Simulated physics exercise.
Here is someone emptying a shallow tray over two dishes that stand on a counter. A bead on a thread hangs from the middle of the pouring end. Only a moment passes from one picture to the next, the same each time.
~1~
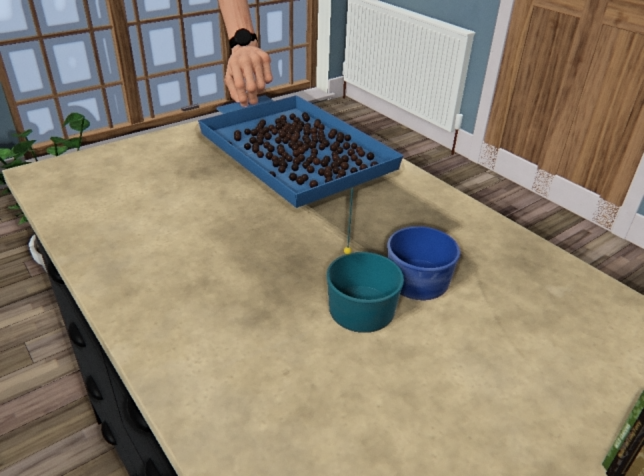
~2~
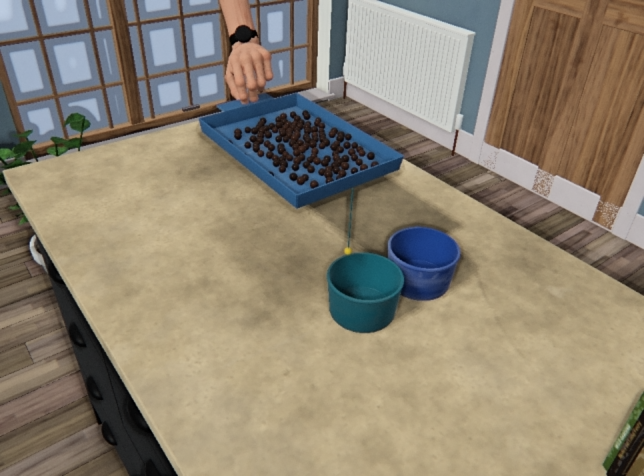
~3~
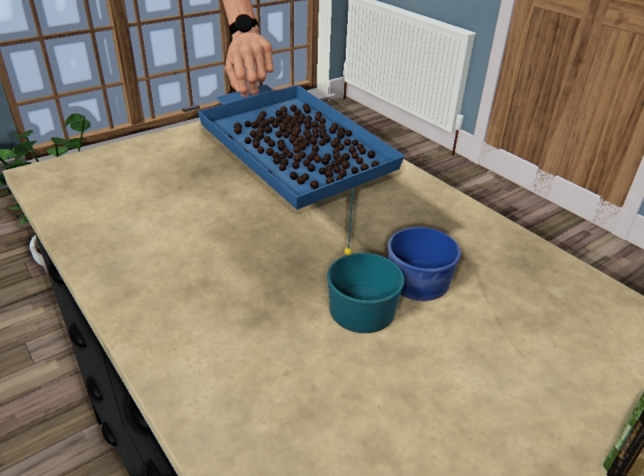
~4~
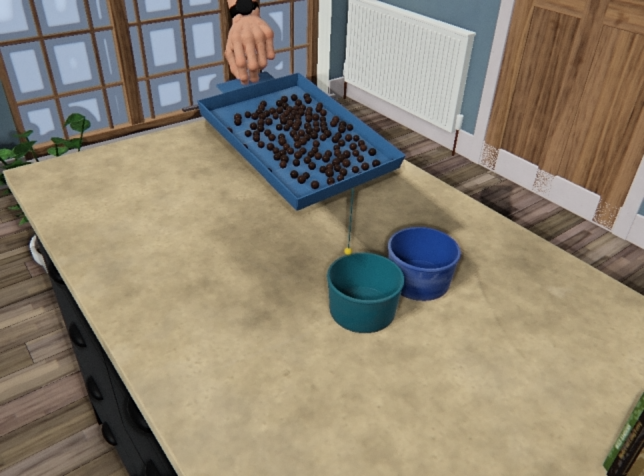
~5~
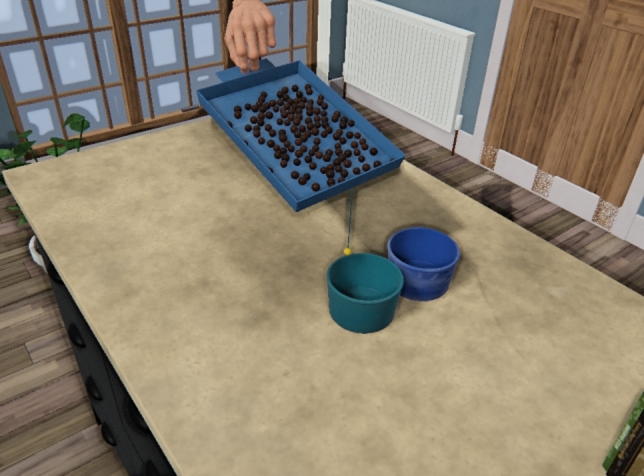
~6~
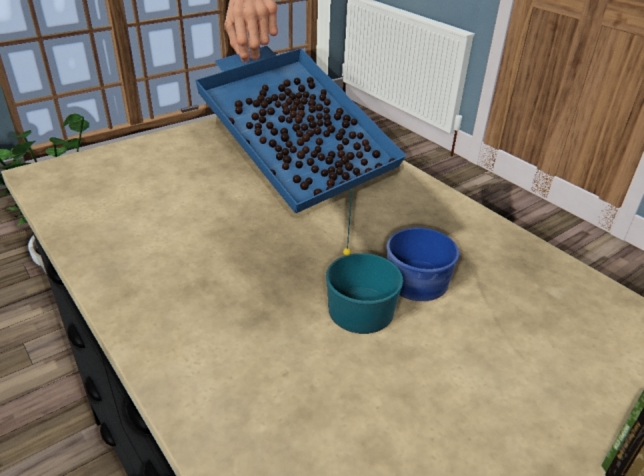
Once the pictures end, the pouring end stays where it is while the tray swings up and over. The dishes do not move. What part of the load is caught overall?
Together they catch under half.
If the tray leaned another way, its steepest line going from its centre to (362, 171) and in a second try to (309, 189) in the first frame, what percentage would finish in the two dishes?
Roughly 80 per cent, and 10 per cent.
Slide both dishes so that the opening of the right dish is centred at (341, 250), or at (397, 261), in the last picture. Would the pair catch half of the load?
At the first place not half, at the second more than half.
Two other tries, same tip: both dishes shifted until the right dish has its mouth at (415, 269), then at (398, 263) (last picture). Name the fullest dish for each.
At the first place the dish on the left, at the second the left one.
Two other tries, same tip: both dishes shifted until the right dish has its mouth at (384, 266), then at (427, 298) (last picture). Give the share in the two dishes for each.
The first gives 90 %, the second 0 %.
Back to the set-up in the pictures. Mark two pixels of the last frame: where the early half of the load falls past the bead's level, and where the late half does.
The first part at (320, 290); the rest at (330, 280).
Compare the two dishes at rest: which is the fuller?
Fuller: The left one.
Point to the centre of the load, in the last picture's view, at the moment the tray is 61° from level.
Roughly at (326, 174).
Soon, tray tipped steeply; nearly all on the tray; a stray few in the air.
A while on, tray tipped right over; about a third on the tray; a small part in the left dish; about a quarter outside both; about a quarter in the air.
Towards the end, tray tipped past a quarter turn; about a quarter in the left dish; about two thirds outside both.
Finally, tray tipped past a quarter turn; about a quarter in the left dish; none in the right dish; about two thirds outside both.
